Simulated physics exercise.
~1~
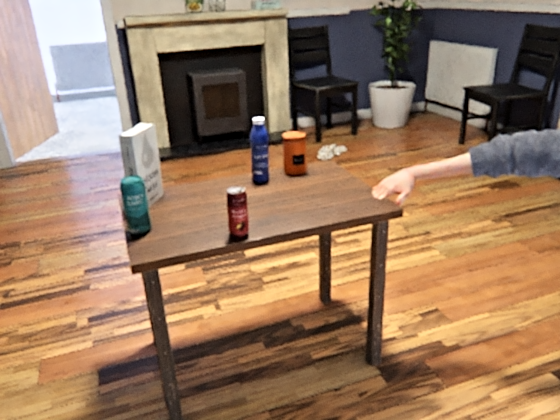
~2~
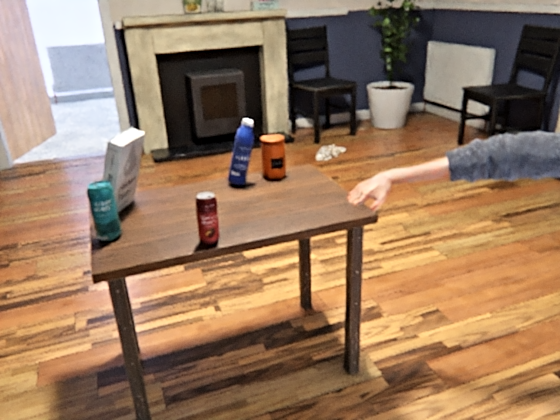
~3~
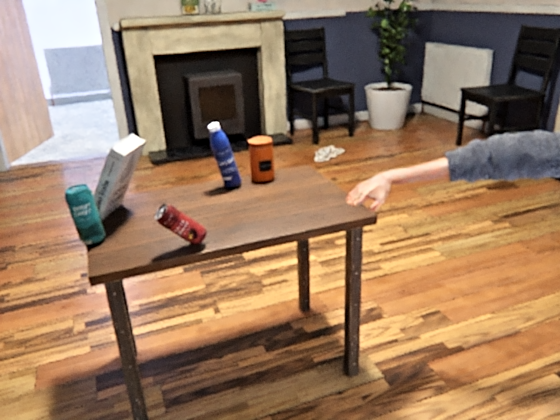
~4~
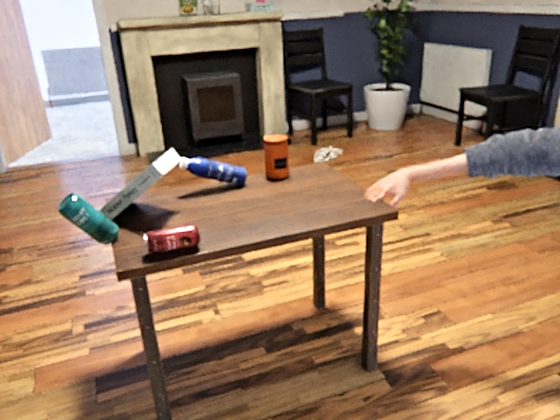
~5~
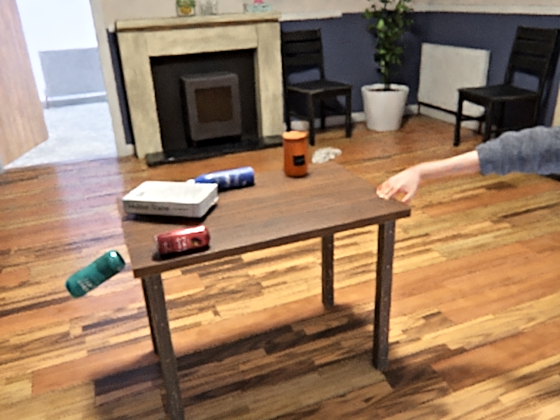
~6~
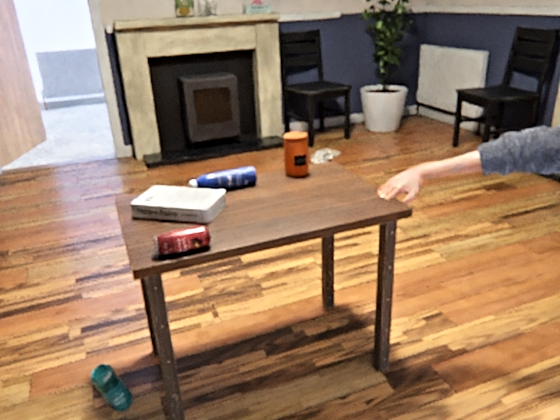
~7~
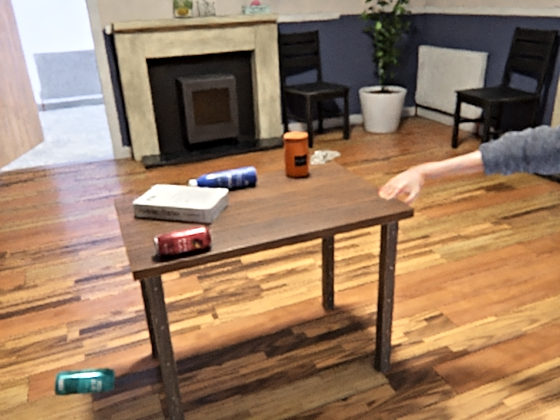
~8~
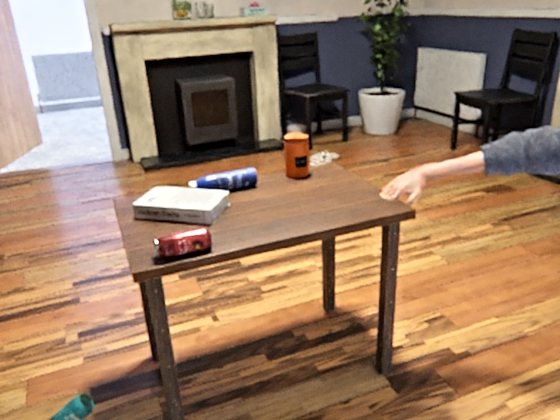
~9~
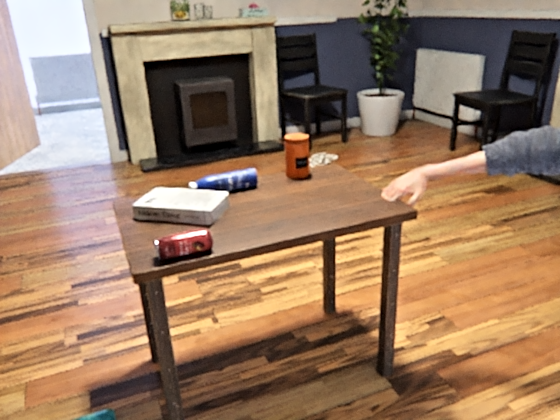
A small wooden table was pulled left by a hand and then jerked back right, toppling the white book, red can and blue bottle onto its top while the turquoise can fell to the floor, leaving only the orange jar upright.
